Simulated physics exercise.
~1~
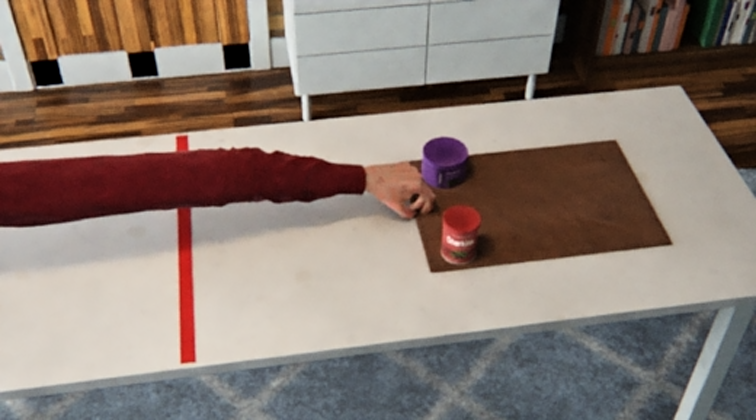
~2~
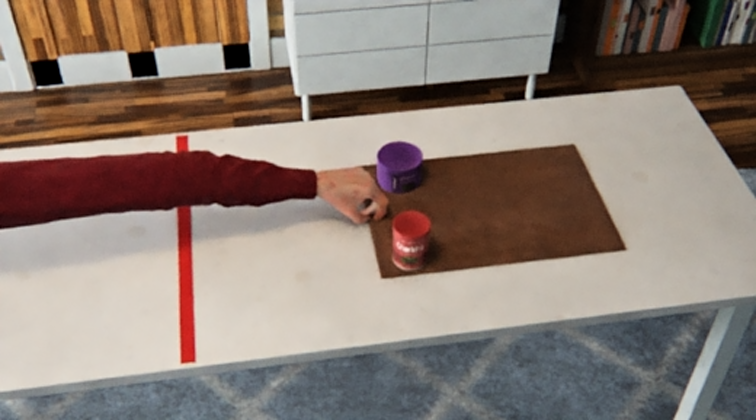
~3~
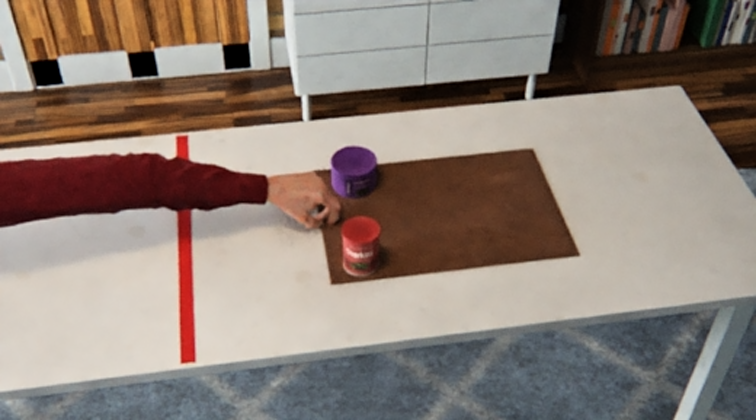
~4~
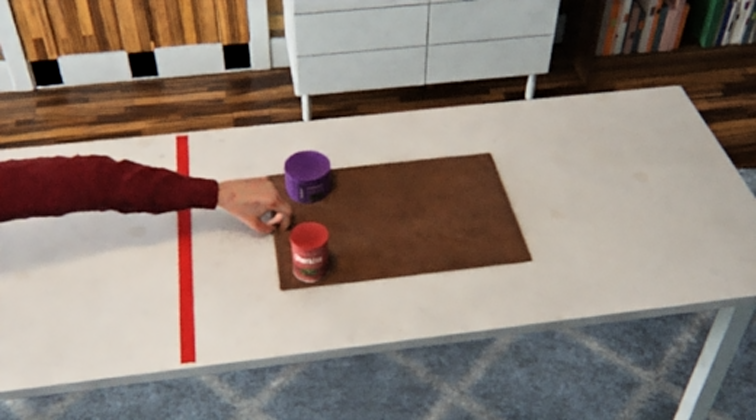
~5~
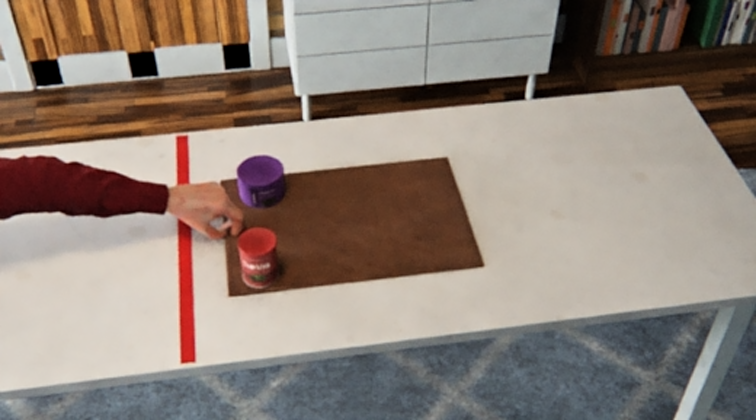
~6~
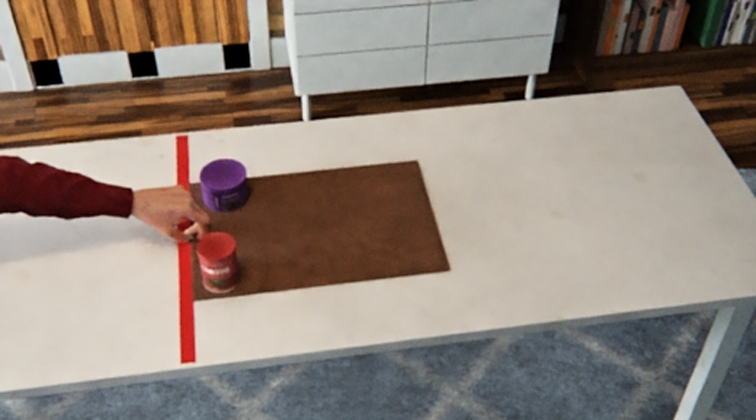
The video shows a hand in a dark red sleeve drawing a brown place mat leftward across a white table, carrying a red tin and a purple tub, until its edge reaches a strip of red tape, with both containers still upright on the mat.
